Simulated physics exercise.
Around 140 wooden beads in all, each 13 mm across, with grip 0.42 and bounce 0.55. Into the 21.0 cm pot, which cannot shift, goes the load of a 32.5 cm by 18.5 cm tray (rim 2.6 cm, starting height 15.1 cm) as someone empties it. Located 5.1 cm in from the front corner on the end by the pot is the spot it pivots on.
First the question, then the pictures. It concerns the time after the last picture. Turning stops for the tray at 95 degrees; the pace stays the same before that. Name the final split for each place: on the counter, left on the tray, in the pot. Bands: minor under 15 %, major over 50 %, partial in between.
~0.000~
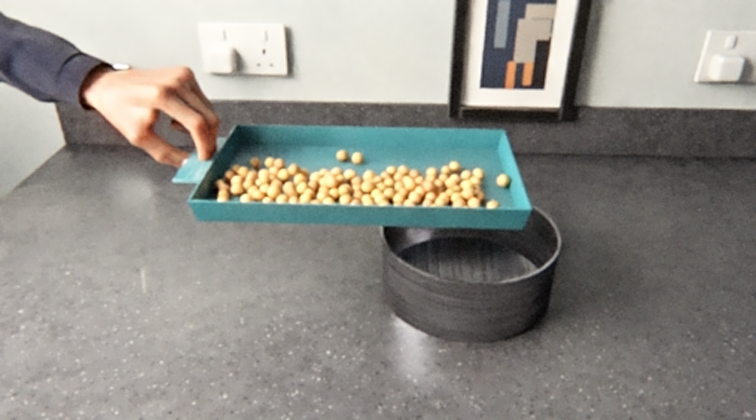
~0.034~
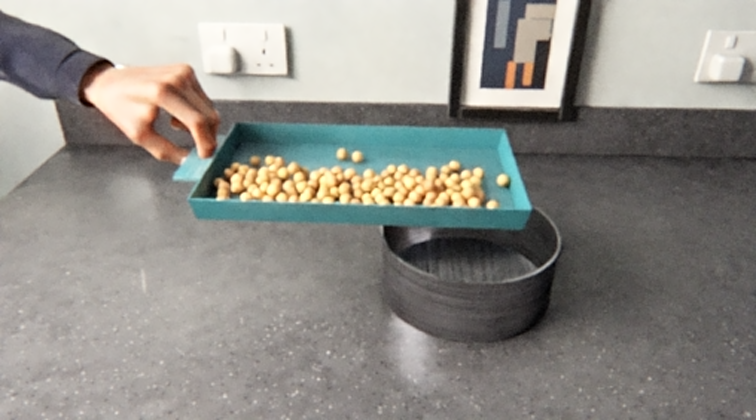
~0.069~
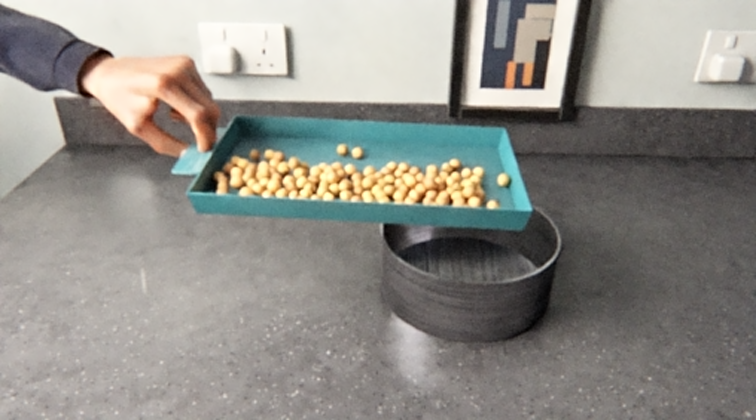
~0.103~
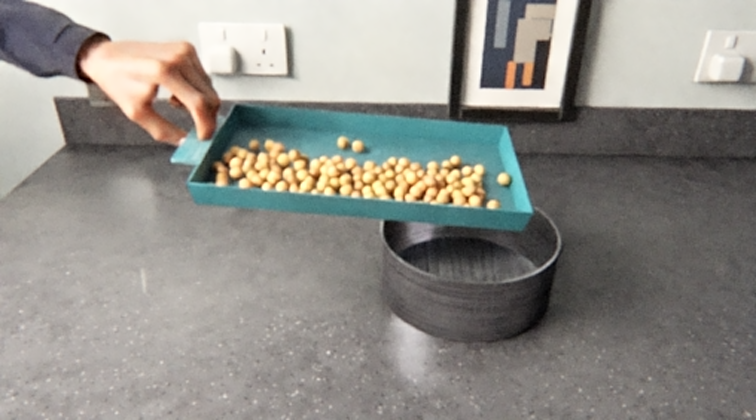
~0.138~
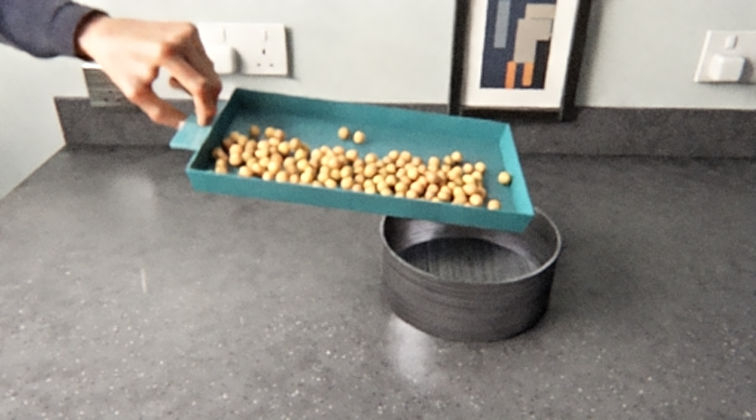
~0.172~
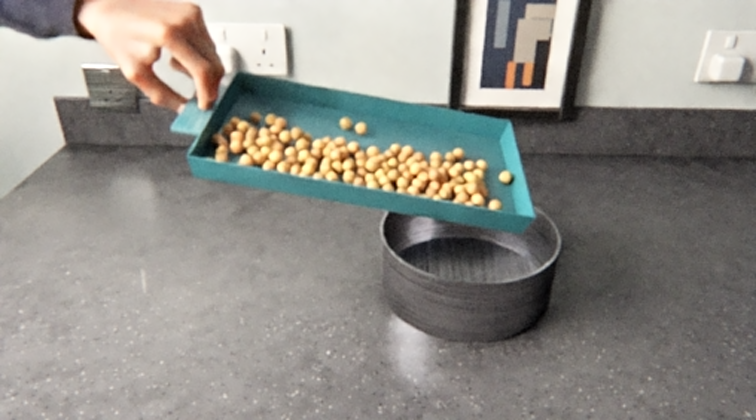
As I see it, counter: The greater amount. Tray: A minor amount. Pot: A minor amount.
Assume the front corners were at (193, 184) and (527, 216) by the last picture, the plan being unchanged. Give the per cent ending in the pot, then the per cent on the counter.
Pot: 10, counter: 90.
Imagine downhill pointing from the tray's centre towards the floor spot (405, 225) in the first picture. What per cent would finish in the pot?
10 %.
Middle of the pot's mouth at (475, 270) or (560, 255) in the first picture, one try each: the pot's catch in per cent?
Some 80 and 100 per cent.
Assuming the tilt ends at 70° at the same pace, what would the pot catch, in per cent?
In that case, near 0 percent.
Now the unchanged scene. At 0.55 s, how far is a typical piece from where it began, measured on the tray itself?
It has moved some 4 cm from its start.
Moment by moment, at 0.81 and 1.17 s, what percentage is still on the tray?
Sequence: 100; 10.
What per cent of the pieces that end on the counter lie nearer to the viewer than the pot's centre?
Roughly 90 per cent.
After 0.55 s, tilt 52 degrees; the tray holds 100 %, the pot 0 %.
After 0.81 s, tilt 79 degrees; the tray holds 100 %, the pot 0 %.
After 1.17 s, tilt 95 degrees; the tray holds 10 %, the pot 0 %.
By 2.3 s all is still; counter 100 %, tray 0 %, pot 0 %.
